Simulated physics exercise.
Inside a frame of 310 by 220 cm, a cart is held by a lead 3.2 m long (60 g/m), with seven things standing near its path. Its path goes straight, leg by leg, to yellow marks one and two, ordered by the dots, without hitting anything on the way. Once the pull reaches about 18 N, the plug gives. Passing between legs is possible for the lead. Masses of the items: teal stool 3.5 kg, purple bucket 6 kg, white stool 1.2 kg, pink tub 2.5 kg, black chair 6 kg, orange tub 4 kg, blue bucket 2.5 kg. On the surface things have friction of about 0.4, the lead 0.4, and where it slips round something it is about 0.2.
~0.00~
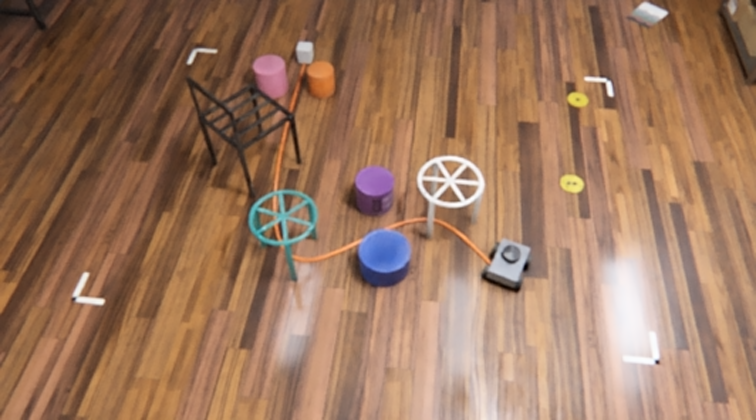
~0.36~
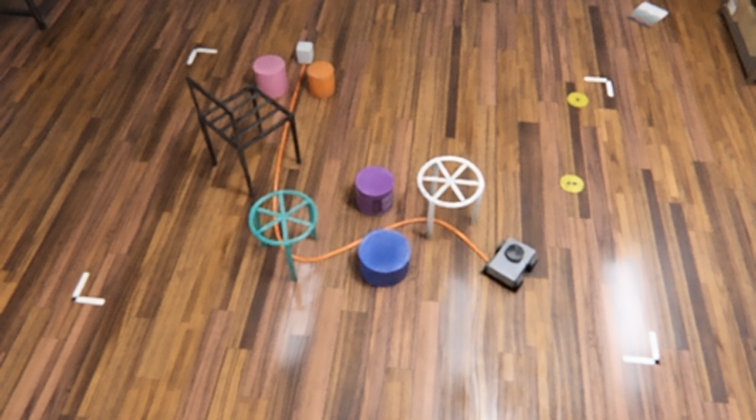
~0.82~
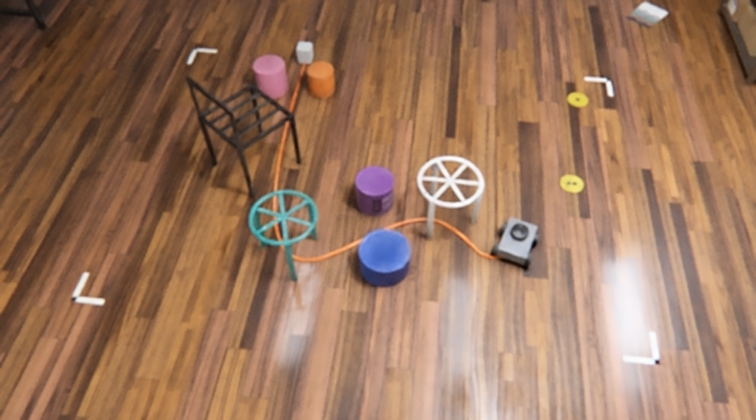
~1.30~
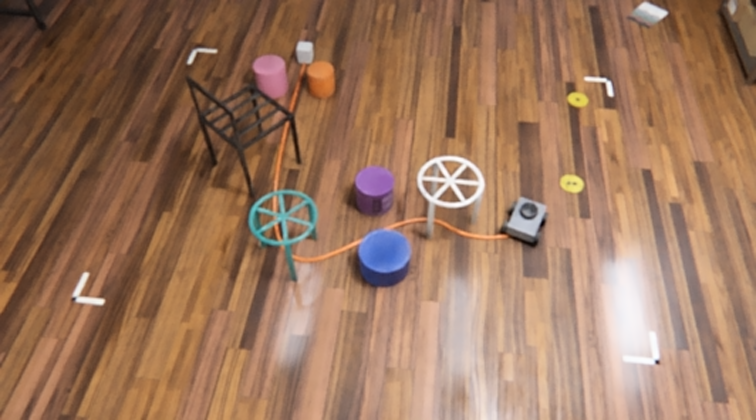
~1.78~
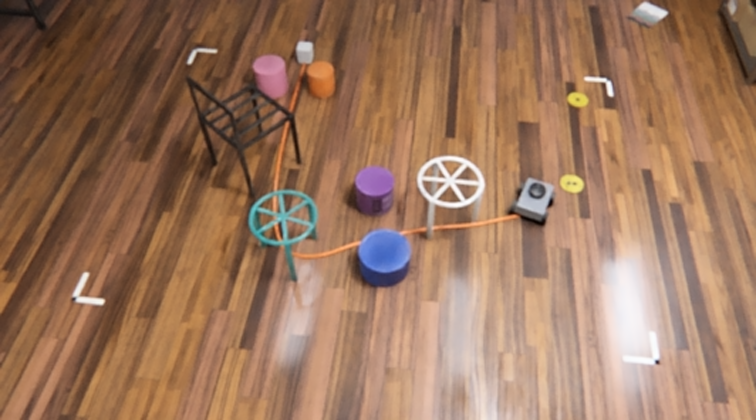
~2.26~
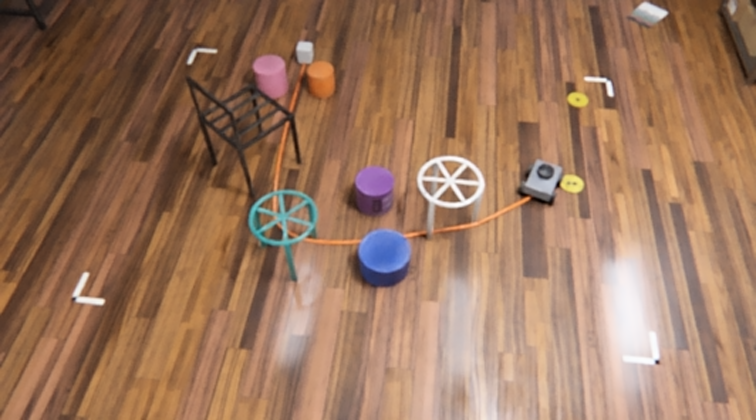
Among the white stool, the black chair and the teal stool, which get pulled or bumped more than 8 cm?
My prediction: White stool: Out of position. Black chair: In position. Teal stool: Out of position.
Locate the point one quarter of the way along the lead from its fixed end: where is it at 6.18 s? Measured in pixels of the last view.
Roughly at (342, 209).
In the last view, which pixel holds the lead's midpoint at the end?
I'd point to close to (457, 200) in the last picture.
After 3.6 s, cart at (555, 146), 5 N at the fixed end; white stool 14 cm off its start, teal stool 8 cm off its start.
After 4.9 s, cart at (577, 101), plug out; teal stool 27 cm off its start, white stool 18 cm off its start.
After 6.2 s, cart at (575, 141), plug out; teal stool 27 cm off its start at (317, 184), white stool 18 cm off its start at (441, 157).
After 7.5 s, cart at (572, 182), plug out; teal stool 27 cm off its start, white stool 18 cm off its start.
After 7.9 s, cart at (572, 182), plug out; teal stool 27 cm off its start at (317, 184), white stool 18 cm off its start at (441, 157), black chair 0 cm off its start at (245, 115).
